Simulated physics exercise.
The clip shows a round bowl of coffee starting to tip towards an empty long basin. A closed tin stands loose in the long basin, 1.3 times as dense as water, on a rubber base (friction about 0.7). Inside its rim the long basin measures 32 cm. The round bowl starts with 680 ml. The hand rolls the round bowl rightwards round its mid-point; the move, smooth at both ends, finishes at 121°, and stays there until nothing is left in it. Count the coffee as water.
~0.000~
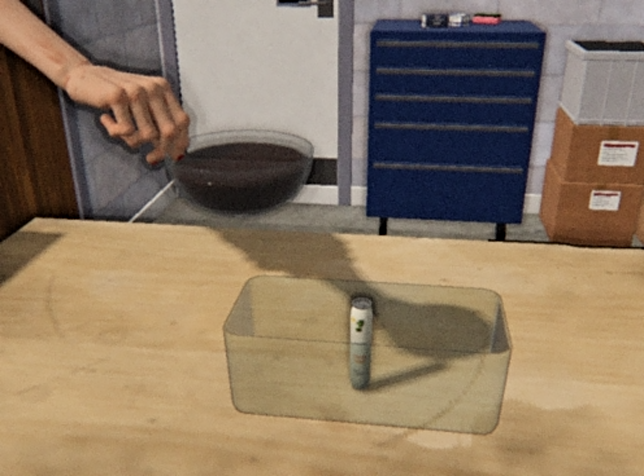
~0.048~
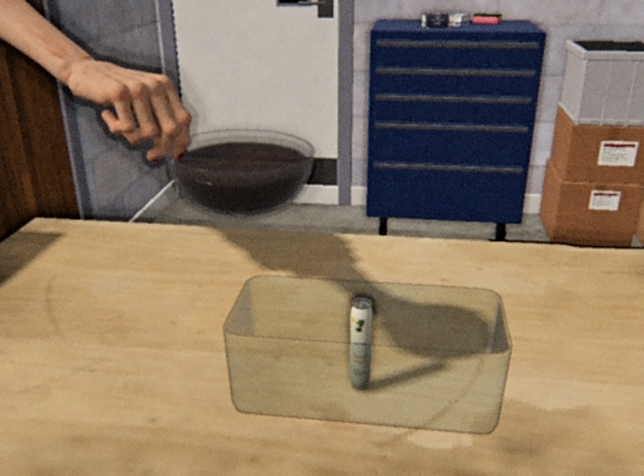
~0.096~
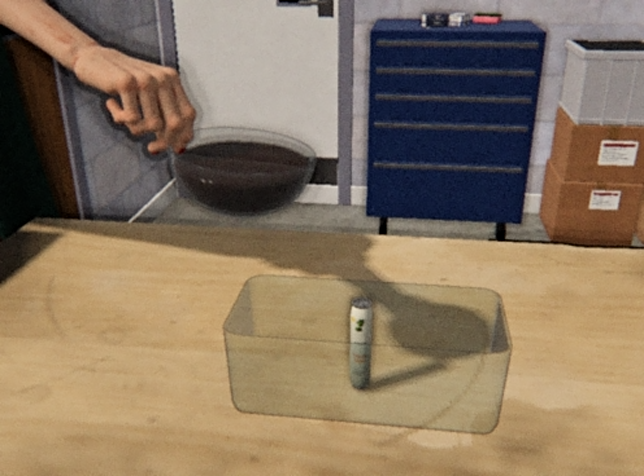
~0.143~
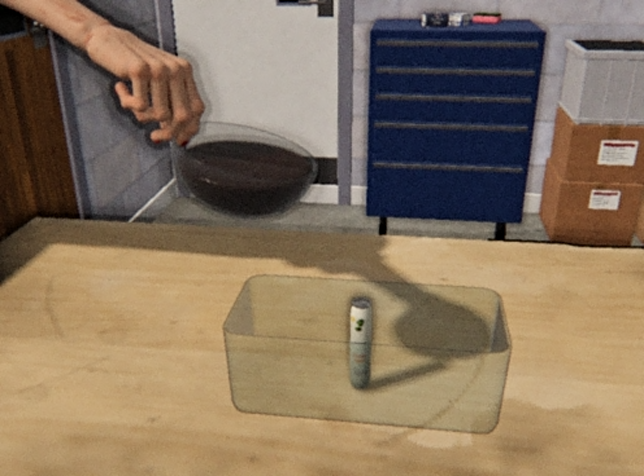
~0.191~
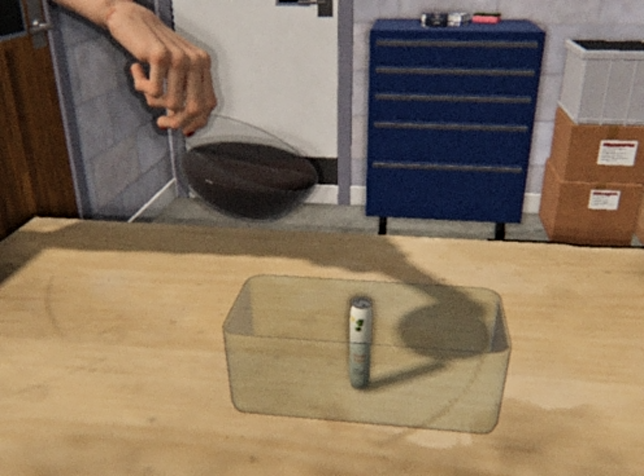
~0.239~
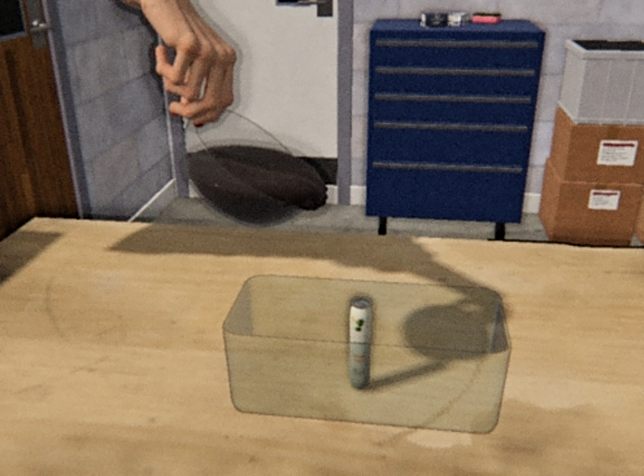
A glass bowl of dark liquid, held at its rim by a hand, tilted slowly and then more steeply to the right, above a table where a small tin stood in a clear, long container.
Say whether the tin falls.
It falls.
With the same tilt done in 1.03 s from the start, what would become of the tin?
The tin stays up.
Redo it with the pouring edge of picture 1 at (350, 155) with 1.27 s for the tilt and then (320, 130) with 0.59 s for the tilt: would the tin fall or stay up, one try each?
First it stays up; then it remains upright.
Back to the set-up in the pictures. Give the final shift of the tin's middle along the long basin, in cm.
About 8.5 cm.
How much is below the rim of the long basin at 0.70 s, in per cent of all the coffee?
About 96 per cent.
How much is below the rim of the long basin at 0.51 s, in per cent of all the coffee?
Near 66 in a hundred.
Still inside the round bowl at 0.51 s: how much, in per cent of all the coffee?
About 2 per cent.
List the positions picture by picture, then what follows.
In the first picture, it leans 0°; its right rim is at (312, 153); the coffee meets the walls at (177, 158) and (309, 163); the long basin's rim runs from (237, 304) to (505, 322); the tin's top is at (362, 307).
In the second picture, it leans 2°; its right rim is at (312, 156); the coffee meets the walls at (177, 157) and (310, 164).
In the third picture, it leans 7°; its right rim is at (314, 162); the coffee meets the walls at (179, 154) and (311, 167).
In the fourth picture, it leans 15°; its right rim is at (316, 172); the coffee meets the walls at (182, 151) and (314, 169).
In the fifth picture, it leans 25°; its right rim is at (315, 185); the coffee meets the walls at (186, 151) and (313, 175); 2 per cent is over the edge.
In the sixth picture, it leans 38°; its right rim is at (312, 200); the coffee meets the walls at (191, 154) and (297, 178); 10 per cent is over the edge.
Then, 0.51 s in, the tilt is 110° and 2 per cent is still to pour; the tin stands where it began.
Then, 0.70 s in, the tilt is 121° and 0 per cent is still to pour; the tin leans 7°.
Then, 0.91 s in, the tilt is 121° and 0 per cent is still to pour; the tin leans 21°.
Then, 1.13 s in, the tilt is 121° and 0 per cent is still to pour; the tin lies on its side.
Finally, the tin lies on its side.
